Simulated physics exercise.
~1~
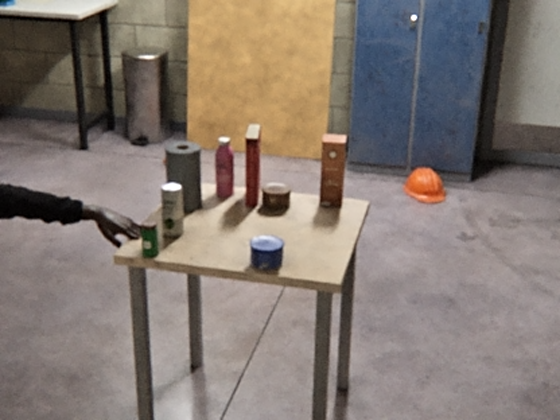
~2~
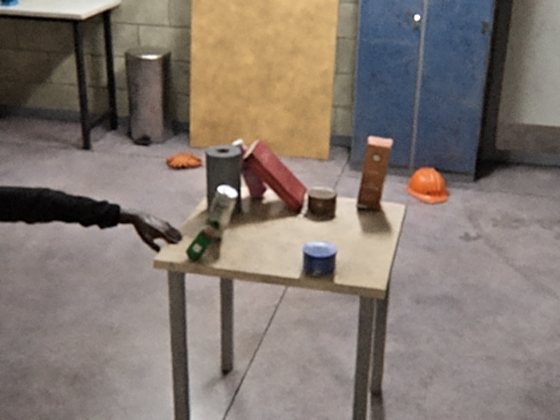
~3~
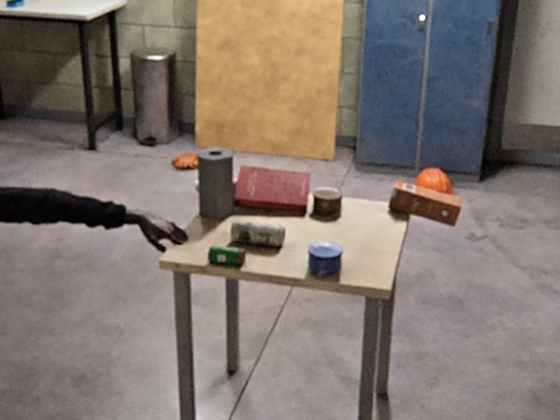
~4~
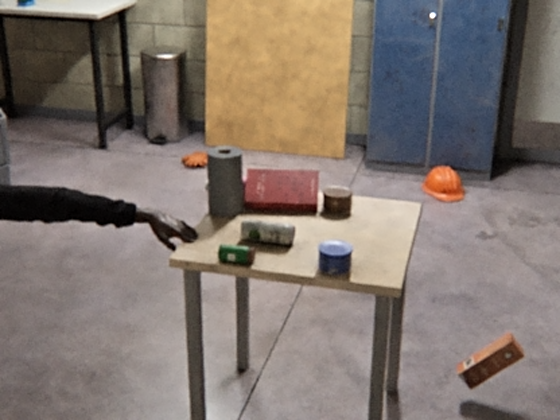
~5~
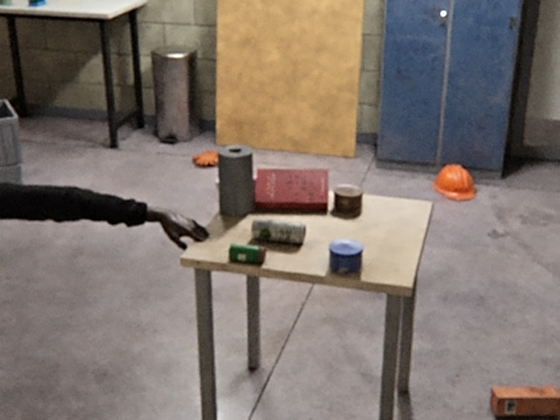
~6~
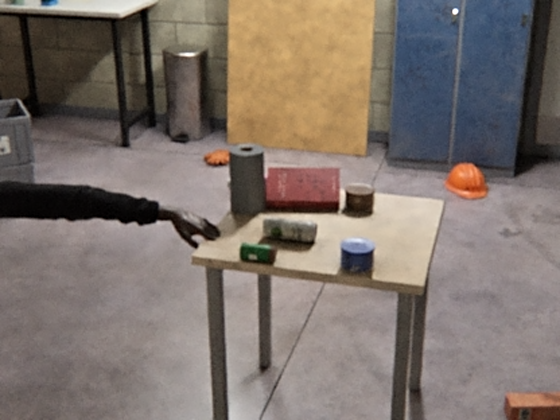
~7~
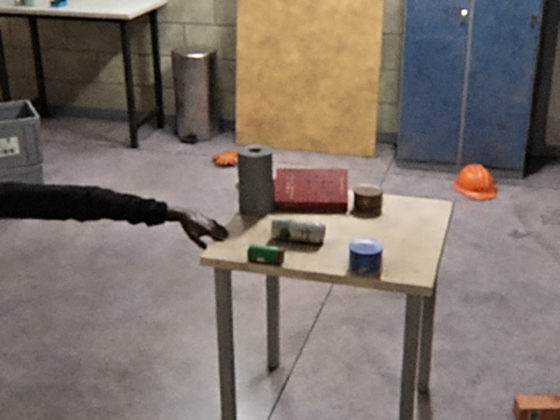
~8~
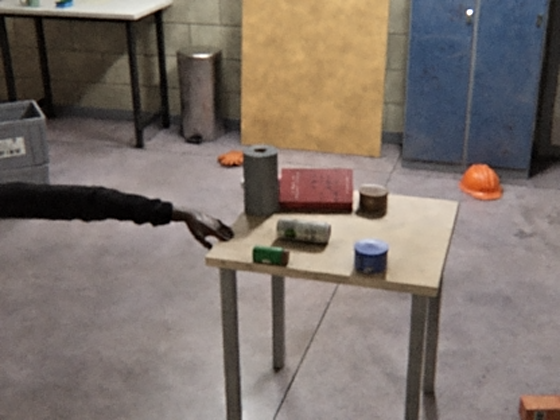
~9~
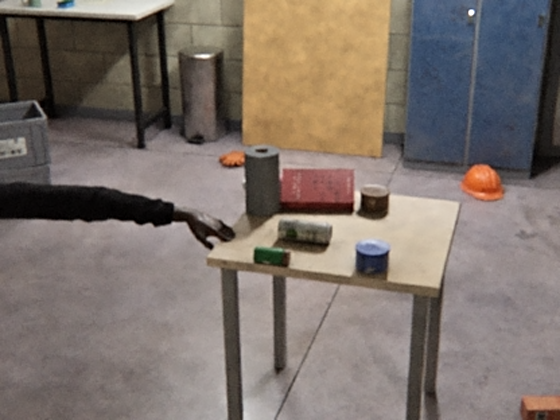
A dark-sleeved arm reached in from the left as a small wooden table jolted right, toppling the green shaker, white can, red book and pink bottle; the orange carton tipped off the right side onto the floor, while the grey roll and two tubs stayed standing.
